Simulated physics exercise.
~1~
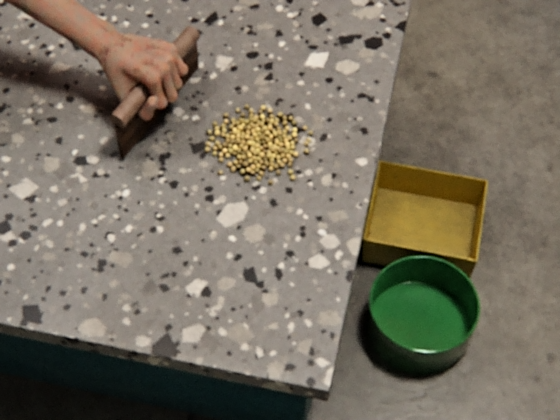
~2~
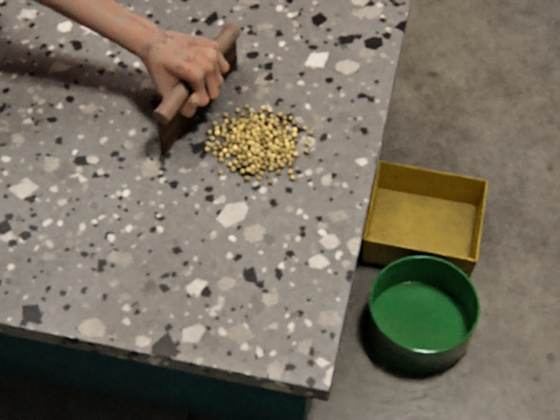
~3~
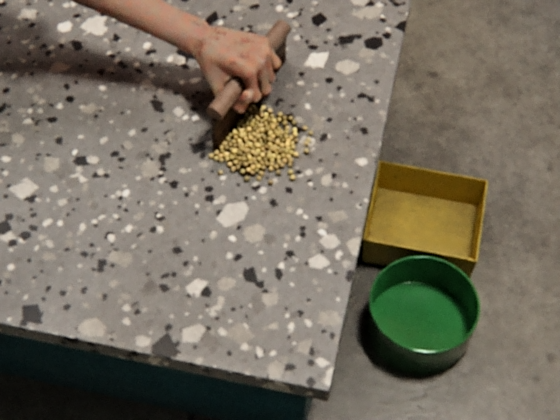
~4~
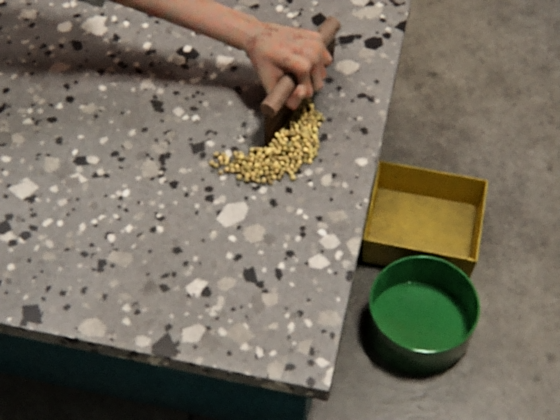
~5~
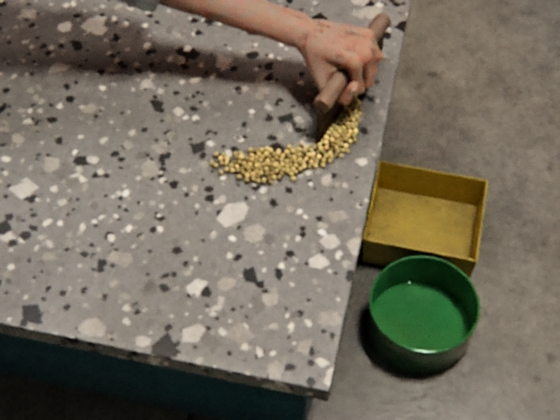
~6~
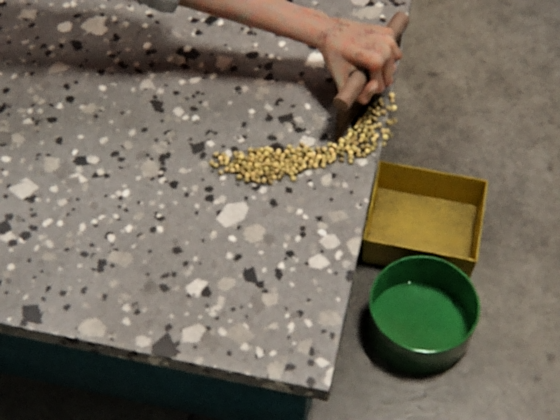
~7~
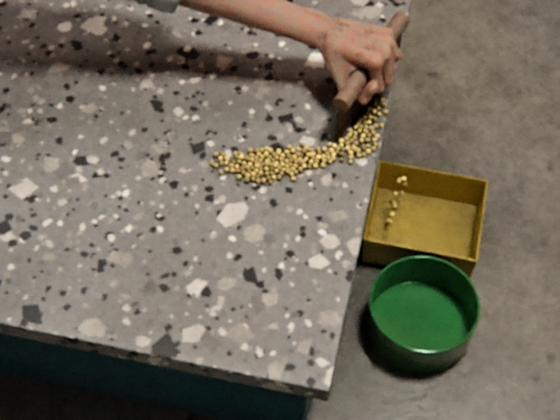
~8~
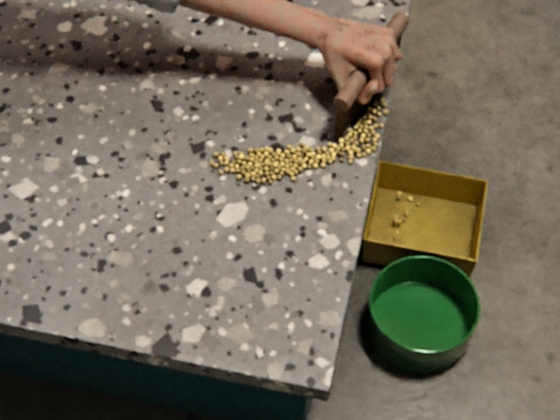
A hand slid a wooden scraper rightward across a speckled tabletop, dragging a pile of soya beans into a curved trail and stopping at the edge, where a few beans dropped into the yellow tin while most stayed on top and the green pot stayed empty.
